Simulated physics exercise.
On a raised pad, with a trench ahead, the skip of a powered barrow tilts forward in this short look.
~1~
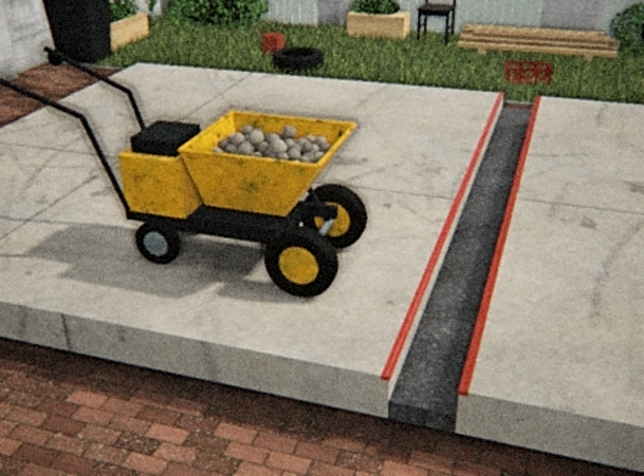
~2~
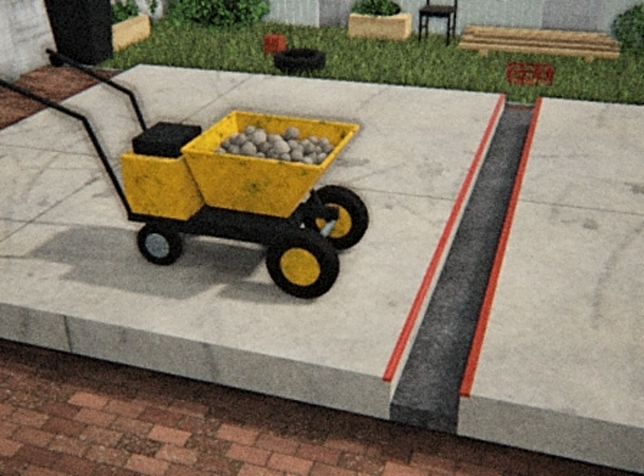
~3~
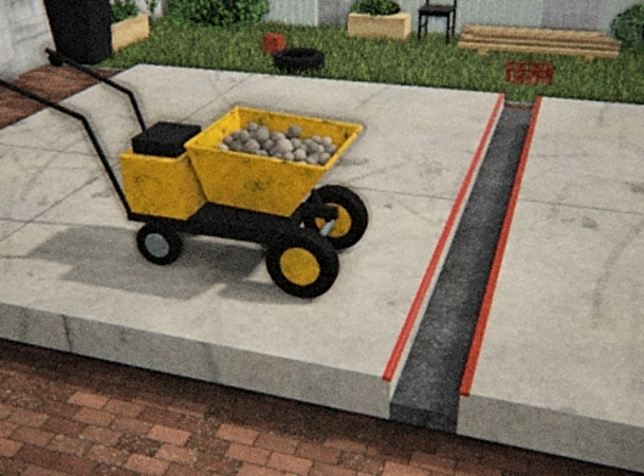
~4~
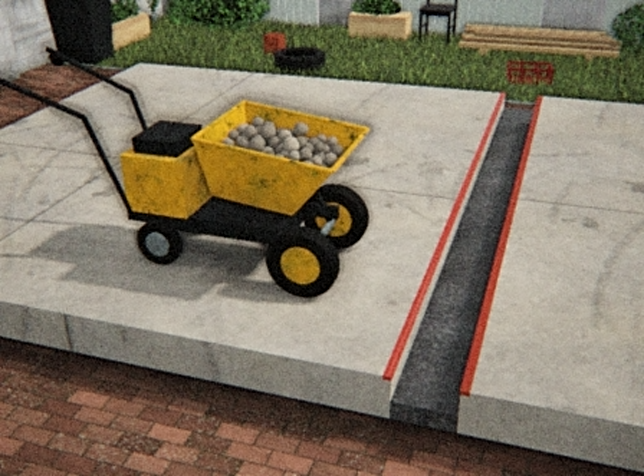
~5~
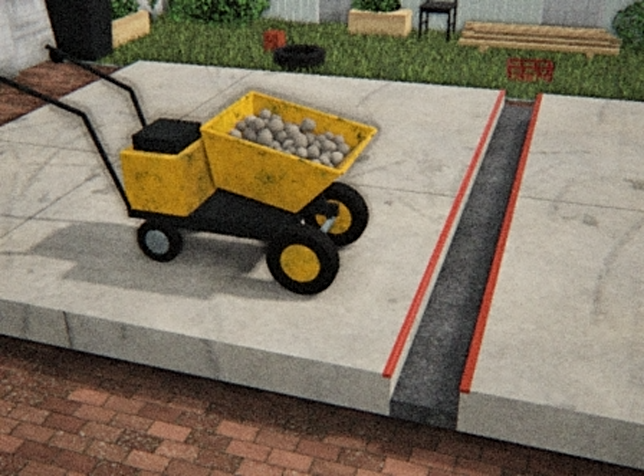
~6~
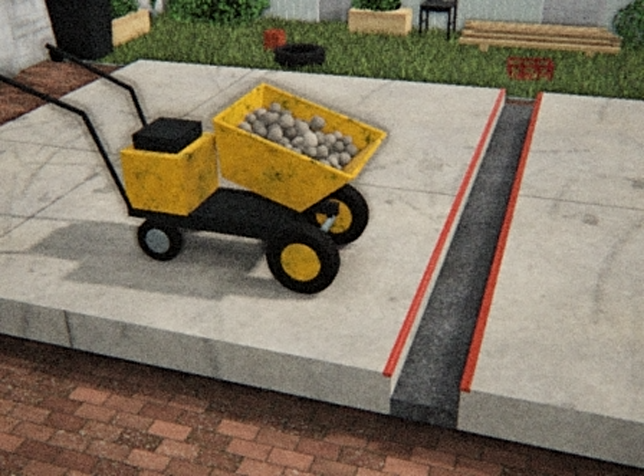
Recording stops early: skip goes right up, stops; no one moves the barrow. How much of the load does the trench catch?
Over half.
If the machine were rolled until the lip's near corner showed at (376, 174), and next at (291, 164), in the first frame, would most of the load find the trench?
At the first place the smaller part, at the second over half.
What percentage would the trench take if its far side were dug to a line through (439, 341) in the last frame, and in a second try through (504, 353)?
The first case gives around 40 percent, and the second around 100 percent.
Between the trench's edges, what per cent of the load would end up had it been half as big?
100 per cent or thereabouts.
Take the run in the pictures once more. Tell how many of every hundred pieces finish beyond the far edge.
Result: Close to 5 %.
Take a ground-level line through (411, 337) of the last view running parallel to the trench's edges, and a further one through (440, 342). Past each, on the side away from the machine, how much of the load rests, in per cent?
In order: 90 percent, then 40 percent.
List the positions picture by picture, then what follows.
The first frame shows lip of the skip at (318, 167), level; top of the load at (275, 145), river pebbles; first edge of the trench at (401, 338); far edge at (474, 351), the trench over half as wide as the skip, and about half as deep as wide.
The second frame shows lip of the skip at (321, 169), level; top of the load at (278, 146).
The third frame shows lip of the skip at (325, 170), tipped barely; top of the load at (269, 147).
The fourth frame shows lip of the skip at (332, 172), tipped a little; top of the load at (274, 143).
The fifth frame shows lip of the skip at (341, 173), tipped a little; top of the load at (266, 135).
The sixth frame shows lip of the skip at (351, 178), tipped clearly; top of the load at (275, 130); first edge of the trench at (403, 335); far edge at (476, 348).
Soon, skip tipped steeply; all in the skip.
A while on, skip tipped right over; most in the skip; about a quarter in or heaped over the trench; a stray few beyond it; a stray few falling.
Towards the end, skip tipped right over; a small part in the skip; a small part short of the trench; most in or heaped over the trench; a stray few beyond it.
Finally, skip tipped right over; a stray few in the skip; a small part short of the trench; most in or heaped over the trench; a stray few beyond it.
